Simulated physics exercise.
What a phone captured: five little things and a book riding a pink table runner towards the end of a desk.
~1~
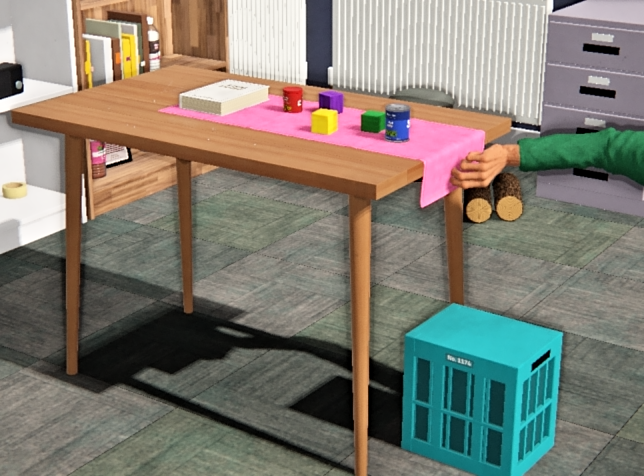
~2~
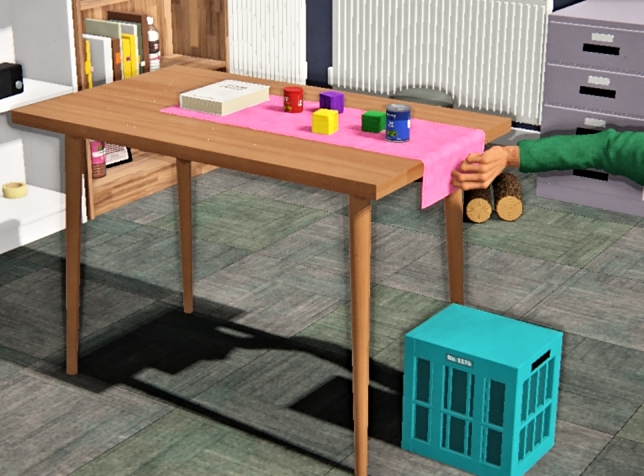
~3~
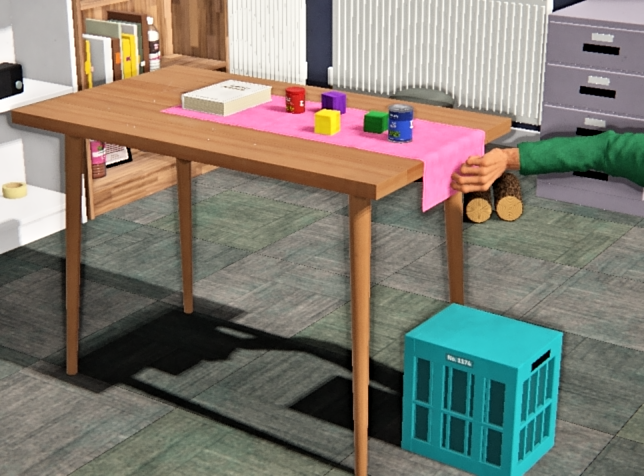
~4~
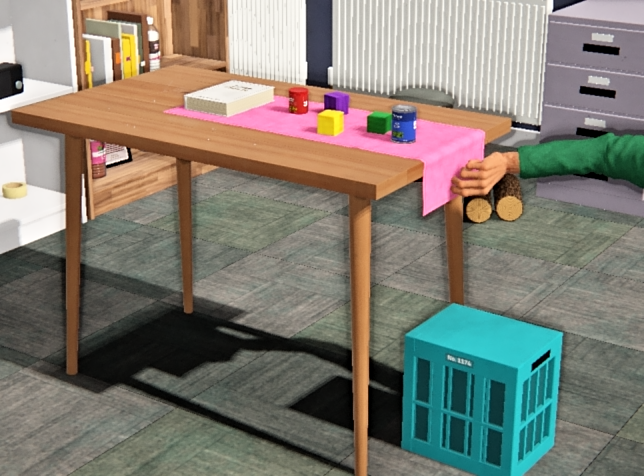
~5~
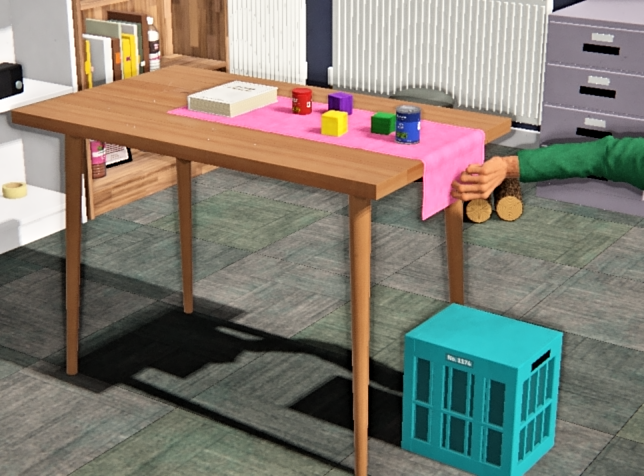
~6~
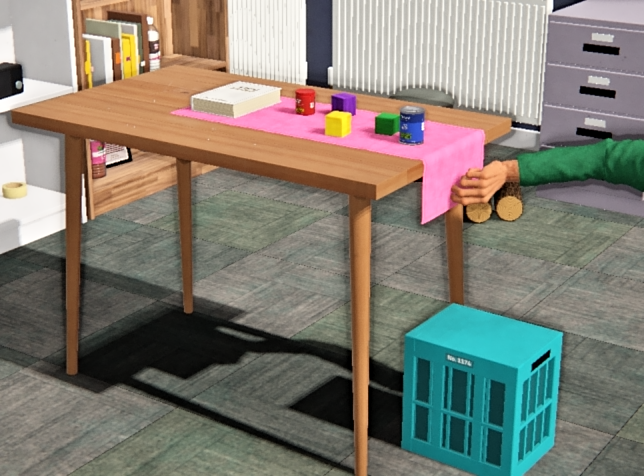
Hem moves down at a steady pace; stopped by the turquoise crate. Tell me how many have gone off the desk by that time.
Three objects go.
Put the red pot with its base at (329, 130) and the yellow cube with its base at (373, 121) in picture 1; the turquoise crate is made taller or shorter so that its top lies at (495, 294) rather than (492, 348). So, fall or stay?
As for the red pot, it stays in place; as for the yellow cube, it stays in place.
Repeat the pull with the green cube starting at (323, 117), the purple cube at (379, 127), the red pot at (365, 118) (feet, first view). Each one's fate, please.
The green cube stays aboard, the purple cube is lost, the red pot is lost.
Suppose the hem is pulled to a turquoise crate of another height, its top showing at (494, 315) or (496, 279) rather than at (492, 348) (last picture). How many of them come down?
Count: 2, then 1.
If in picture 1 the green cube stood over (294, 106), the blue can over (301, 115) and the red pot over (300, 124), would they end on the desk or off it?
Green cube kept, blue can kept, red pot kept.
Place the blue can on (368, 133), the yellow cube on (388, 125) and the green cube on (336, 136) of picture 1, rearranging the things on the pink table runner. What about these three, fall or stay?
Note - blue can lost, yellow cube lost, green cube lost.
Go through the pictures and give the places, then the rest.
The first picture shows hem (421, 207); blue can (398, 107); green cube (373, 113); yellow cube (325, 112); purple cube (331, 93); red pot (293, 89); top of the crate (492, 348).
The second picture shows hem (421, 209); blue can (398, 107).
The third picture shows hem (423, 212); green cube (376, 114).
The fourth picture shows hem (423, 215); yellow cube (331, 113); top of the crate (492, 348).
The fifth picture shows hem (423, 220); purple cube (340, 95).
The sixth picture shows hem (422, 224); blue can (412, 109); green cube (387, 116); yellow cube (338, 114); purple cube (344, 95); red pot (305, 91).
A little later, hem near (453, 263); blue can gone.
Next, hem on the crate; blue can, green cube and yellow cube gone.
When it is over, hem on the crate; blue can, green cube and yellow cube gone. The desk loses three.
